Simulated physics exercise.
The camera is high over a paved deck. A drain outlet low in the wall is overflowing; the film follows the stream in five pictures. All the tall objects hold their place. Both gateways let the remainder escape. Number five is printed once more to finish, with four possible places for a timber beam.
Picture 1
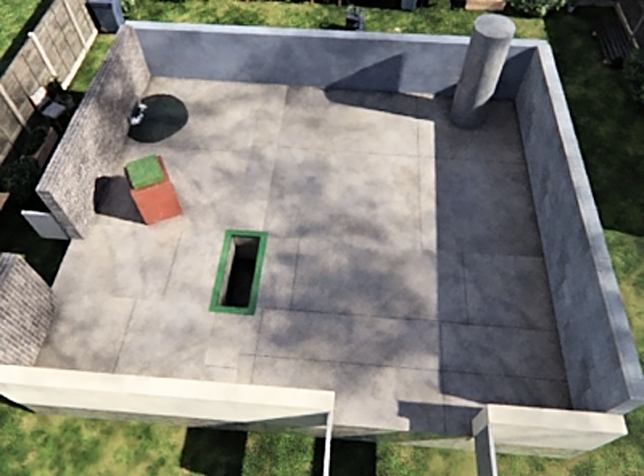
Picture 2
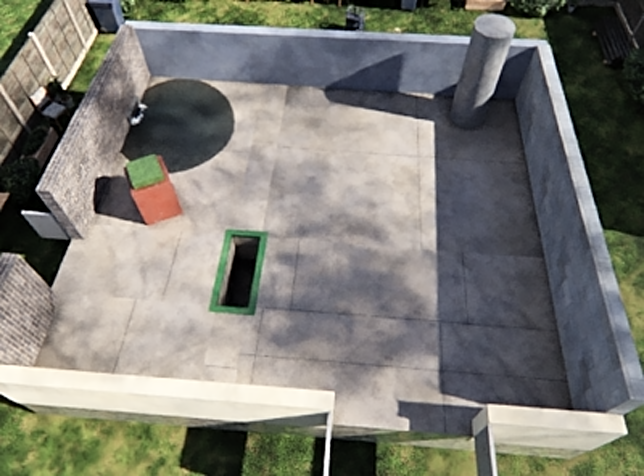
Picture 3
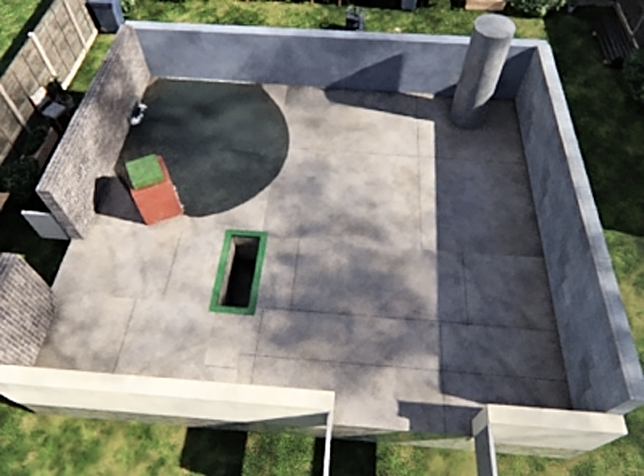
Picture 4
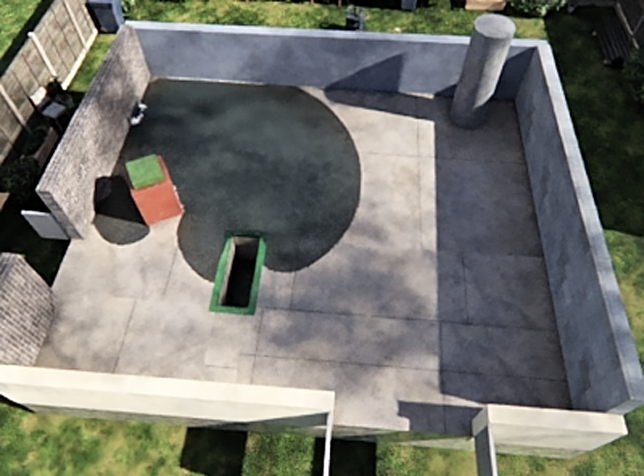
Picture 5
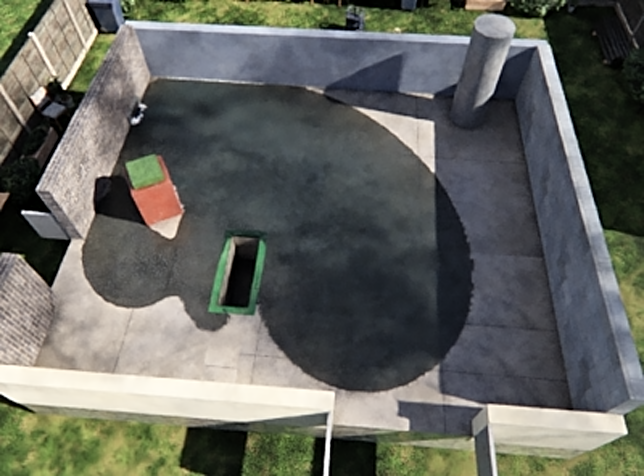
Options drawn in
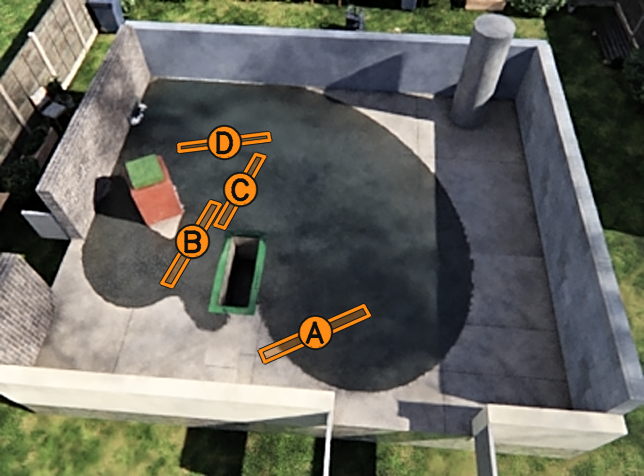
The clip shows a walled paved deck from above as dark water spreads from an outfall at the upper left, passing around a red block, then reaching a green-edged drain pit and covering much of the paving beyond it.
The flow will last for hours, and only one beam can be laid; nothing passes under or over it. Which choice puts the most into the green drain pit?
The answer is position A.
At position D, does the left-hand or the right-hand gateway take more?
The right one.
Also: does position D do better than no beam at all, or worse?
It is worse.
On the marked copy, A from (262, 356) to (366, 310); B from (166, 284) to (215, 203); C from (219, 226) to (260, 155); D from (179, 147) to (269, 136).
With A, about 23 % of the stream runs into the green drain pit, about 75 % out by the gates.
With B, about 10 % of the stream runs into the green drain pit, about 87 % out by the gates.
With C, about 12 % of the stream runs into the green drain pit, about 85 % out by the gates.
With D, about 13 % of the stream runs into the green drain pit, about 85 % out by the gates.
